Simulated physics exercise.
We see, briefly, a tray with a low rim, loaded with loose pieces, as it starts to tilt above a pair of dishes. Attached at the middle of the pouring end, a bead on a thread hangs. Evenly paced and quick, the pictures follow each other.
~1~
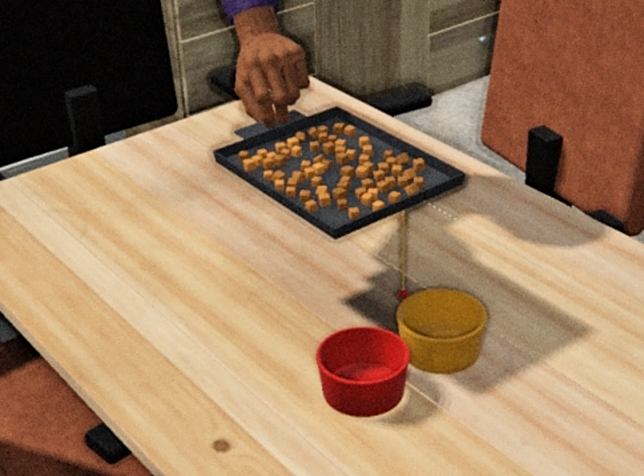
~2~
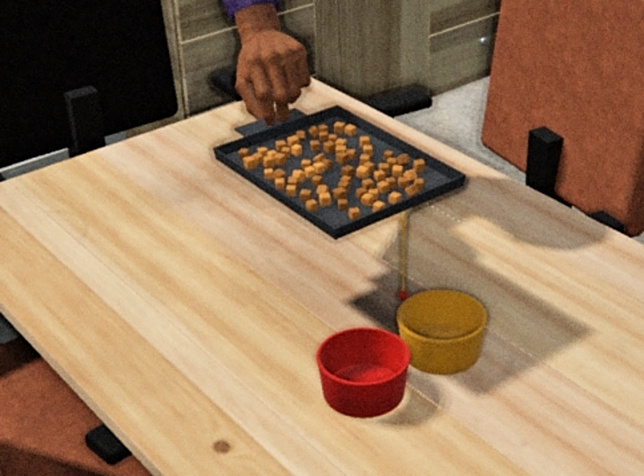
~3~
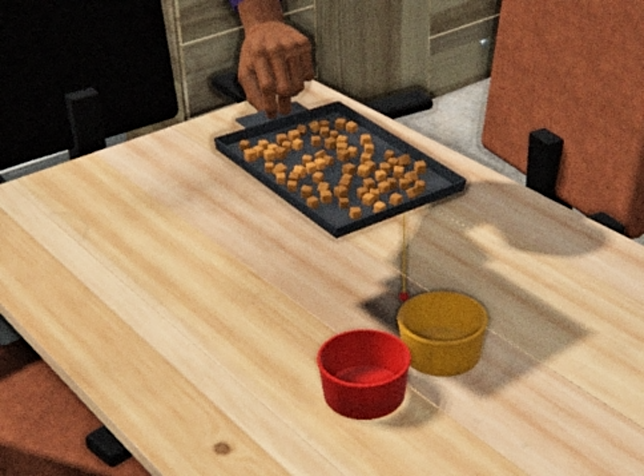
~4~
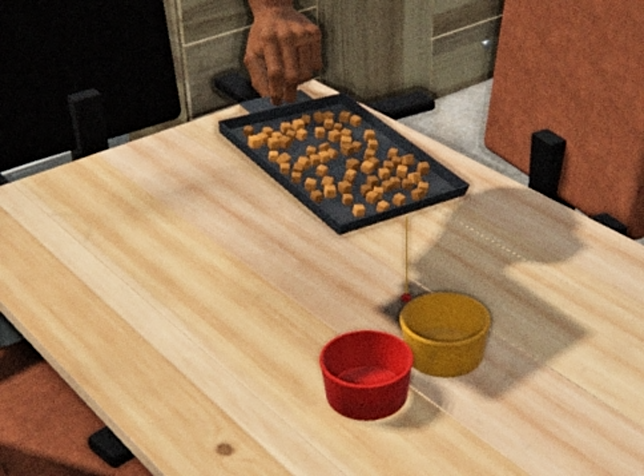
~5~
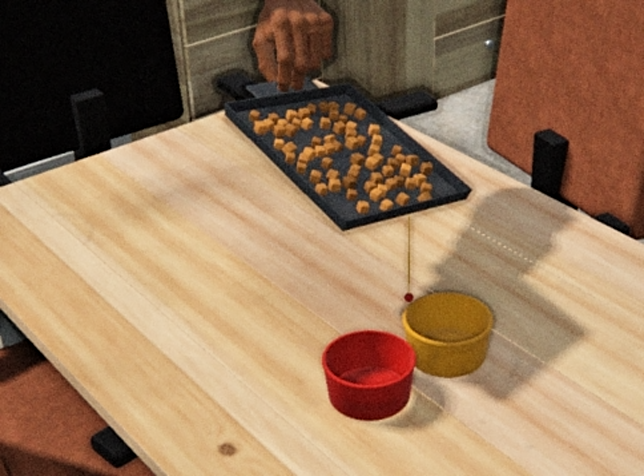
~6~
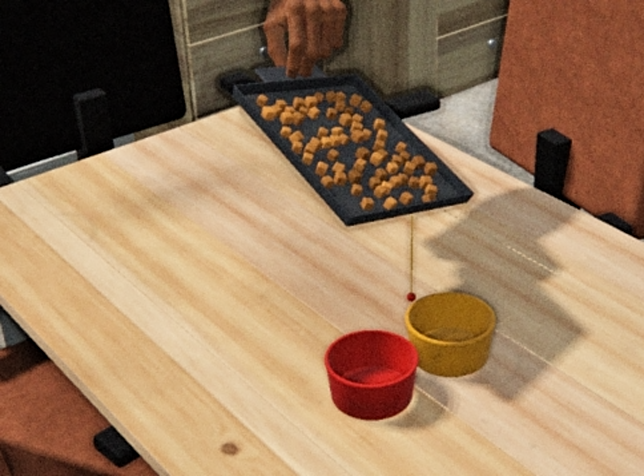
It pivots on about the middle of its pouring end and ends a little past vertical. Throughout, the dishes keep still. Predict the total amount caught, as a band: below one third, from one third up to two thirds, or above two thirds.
Below one third.
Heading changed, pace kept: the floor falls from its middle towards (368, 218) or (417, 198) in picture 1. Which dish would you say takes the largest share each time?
Going by the two tries in order: The left-placed dish, then the right-placed dish.
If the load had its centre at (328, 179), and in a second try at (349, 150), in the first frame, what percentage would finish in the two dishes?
It would be roughly 30 per cent for the first and roughly 10 per cent for the second.
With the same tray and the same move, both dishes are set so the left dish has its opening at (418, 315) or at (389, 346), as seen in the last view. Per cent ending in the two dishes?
First 60 per cent, second 50 per cent.
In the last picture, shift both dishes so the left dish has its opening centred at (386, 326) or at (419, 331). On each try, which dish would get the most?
The one on the right side first, then the one on the right side.
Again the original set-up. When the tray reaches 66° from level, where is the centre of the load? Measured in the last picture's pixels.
(426, 170).
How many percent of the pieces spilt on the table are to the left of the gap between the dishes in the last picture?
Around 0 %.
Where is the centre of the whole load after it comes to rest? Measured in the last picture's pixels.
Somewhere close to (485, 319) in the last picture.
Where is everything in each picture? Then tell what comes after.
The first picture shows corners of the pouring end at (335, 227) and (463, 173), level; middle of the load at (327, 165), brown sugar cubes; left dish at (392, 391); right dish at (471, 349); bead on its thread at (403, 294).
The second picture shows corners of the pouring end at (336, 227) and (463, 175), level; middle of the load at (328, 164).
The third picture shows corners of the pouring end at (337, 226) and (464, 179), tipped barely, lowest at the right corner; middle of the load at (329, 161).
The fourth picture shows corners of the pouring end at (341, 223) and (467, 184), tipped a little, lowest at the right corner; middle of the load at (333, 154).
The fifth picture shows corners of the pouring end at (346, 220) and (470, 189), tipped clearly, lowest at the right corner; middle of the load at (338, 146).
The sixth picture shows corners of the pouring end at (352, 216) and (472, 192), tipped clearly, lowest at the right corner; middle of the load at (344, 139), a small part on the move; left dish at (401, 394); right dish at (480, 352).
Soon after the last picture, tray tipped steeply; nearly all on the tray; a stray few in the air.
A little later, tray tipped past a quarter turn; nearly all on the tray; a stray few outside both.
Later still, tray tipped past a quarter turn; about a quarter in the right dish; most outside both.
At rest, tray tipped past a quarter turn; none in the left dish; about a quarter in the right dish; most outside both.
